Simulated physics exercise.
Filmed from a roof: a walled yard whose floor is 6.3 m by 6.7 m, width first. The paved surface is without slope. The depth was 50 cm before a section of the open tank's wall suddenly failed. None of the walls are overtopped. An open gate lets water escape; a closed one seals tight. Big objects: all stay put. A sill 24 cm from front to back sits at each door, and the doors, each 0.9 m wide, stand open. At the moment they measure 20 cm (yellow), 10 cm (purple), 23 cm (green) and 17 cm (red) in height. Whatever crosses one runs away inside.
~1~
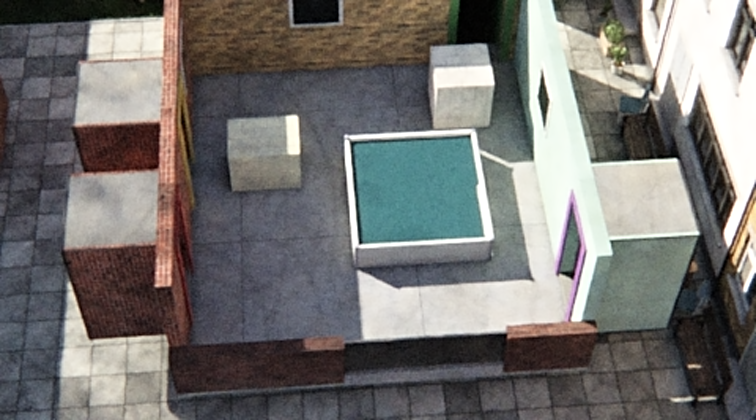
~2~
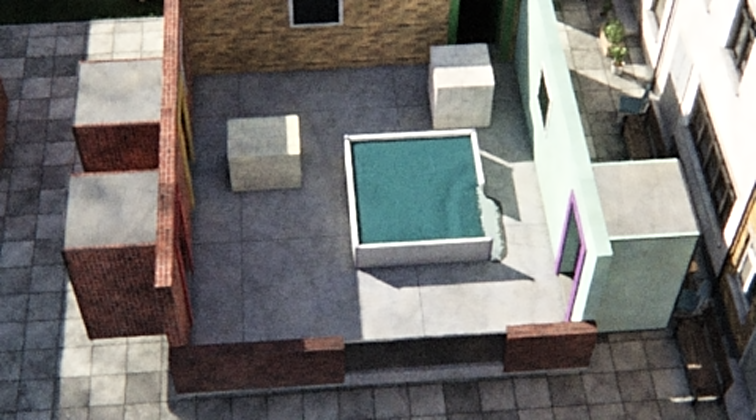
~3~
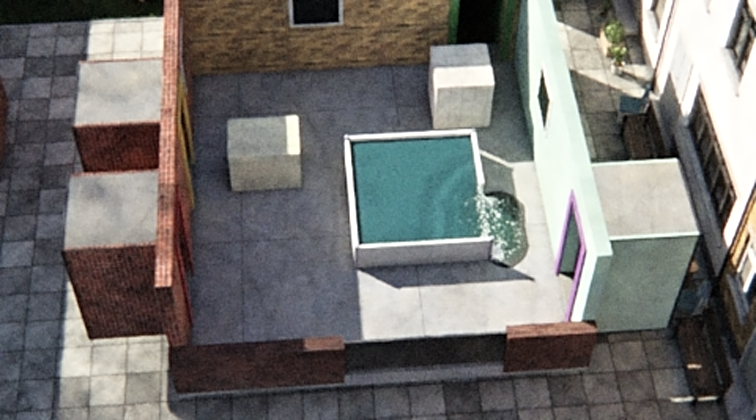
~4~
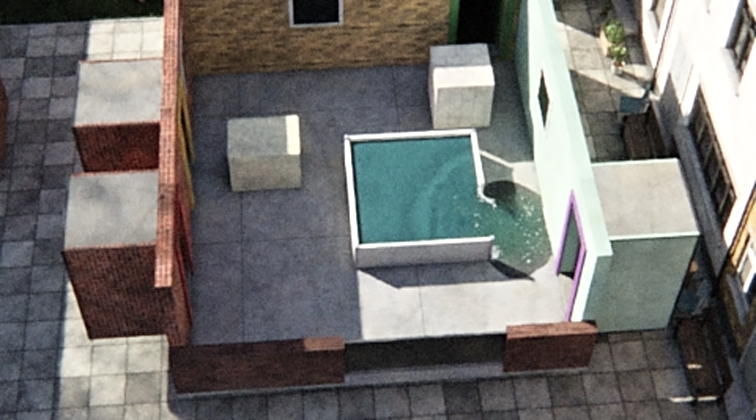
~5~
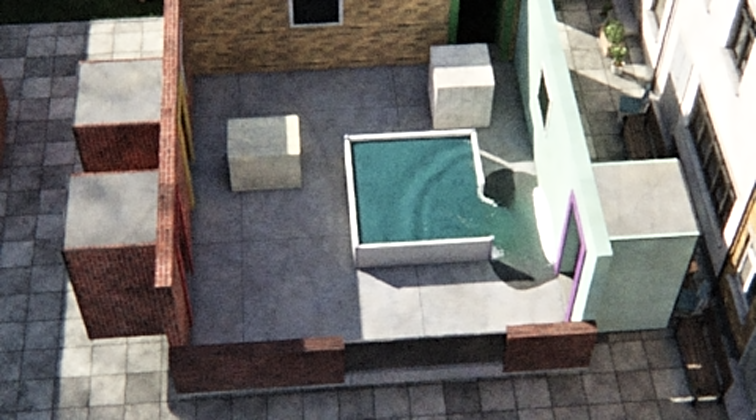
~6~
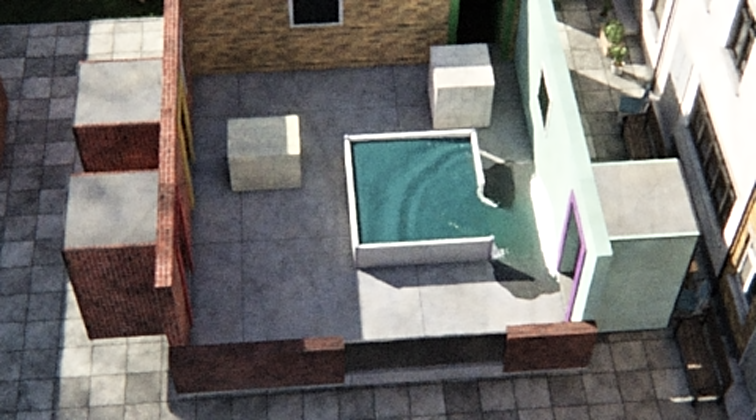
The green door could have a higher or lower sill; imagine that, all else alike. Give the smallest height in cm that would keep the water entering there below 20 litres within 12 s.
Roughly 16 cm.
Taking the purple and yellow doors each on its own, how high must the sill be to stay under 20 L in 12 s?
You'd want some 14.5 cm at purple and some 7.0 cm at yellow.
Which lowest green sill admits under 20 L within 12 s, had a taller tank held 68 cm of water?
The step would need to be some 24 cm high.
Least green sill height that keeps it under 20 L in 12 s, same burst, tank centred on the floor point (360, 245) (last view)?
You'd need some 11.0 cm.
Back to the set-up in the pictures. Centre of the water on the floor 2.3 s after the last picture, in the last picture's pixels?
About (449, 217).
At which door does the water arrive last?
That would be the yellow door.
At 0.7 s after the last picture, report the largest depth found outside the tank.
40 cm.
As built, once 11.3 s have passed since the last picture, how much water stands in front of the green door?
It comes to about 7.0 centimetres deep.
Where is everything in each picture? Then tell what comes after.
The open tank at (417, 189) is whole and still, 50 cm deep; the green door at (480, 24) is dry, in the first picture.
Water pours out at (483, 223) and has run 0.3 m, to (503, 251); about 8 cm deep outside, 50 cm at the back, in the second picture.
Water pours out at (483, 225) and has run 0.7 m, to (522, 223); about 9 cm deep outside, 50 cm at the back, in the third picture.
Water pours out at (483, 225) and has run 1.1 m, to (550, 246); about 7 cm deep outside, 50 cm at the back, in the fourth picture.
Water pours out at (483, 225) and has run 1.2 m, to (536, 180); about 8 cm deep outside, 50 cm at the back, in the fifth picture.
The front is at (534, 167), 1.4 m from the gap at (483, 225); 2.3 m2 of floor is wet, 50 cm left at the back; the green door at (480, 24), 4.2 m from the gap, is still 2.9 m from the nearest water, in the sixth picture.
Then, 0.7 s after the last picture water covers 10 % of the floor, deepest (40 cm) near (541, 235); it has not reached the green door.
Then, 2.3 s after the last picture water covers 30 % of the floor, deepest (32 cm) near (553, 349); 16 cm at the green door, 0 litres in over its 23 cm sill.
Then, 11.3 s after the last picture water covers 100 % of the floor, deepest (11 cm) near (343, 199); 7 cm at the green door, 2 litres in over its 23 cm sill.
At the green door as built, the water peaked near 20 cm, 2.5 s after the last picture.
With a sill of 13 cm, 44 litres would have come in within the 12 s; with 17.5 cm, 13 litres. So under 20 litres takes about 16 cm.
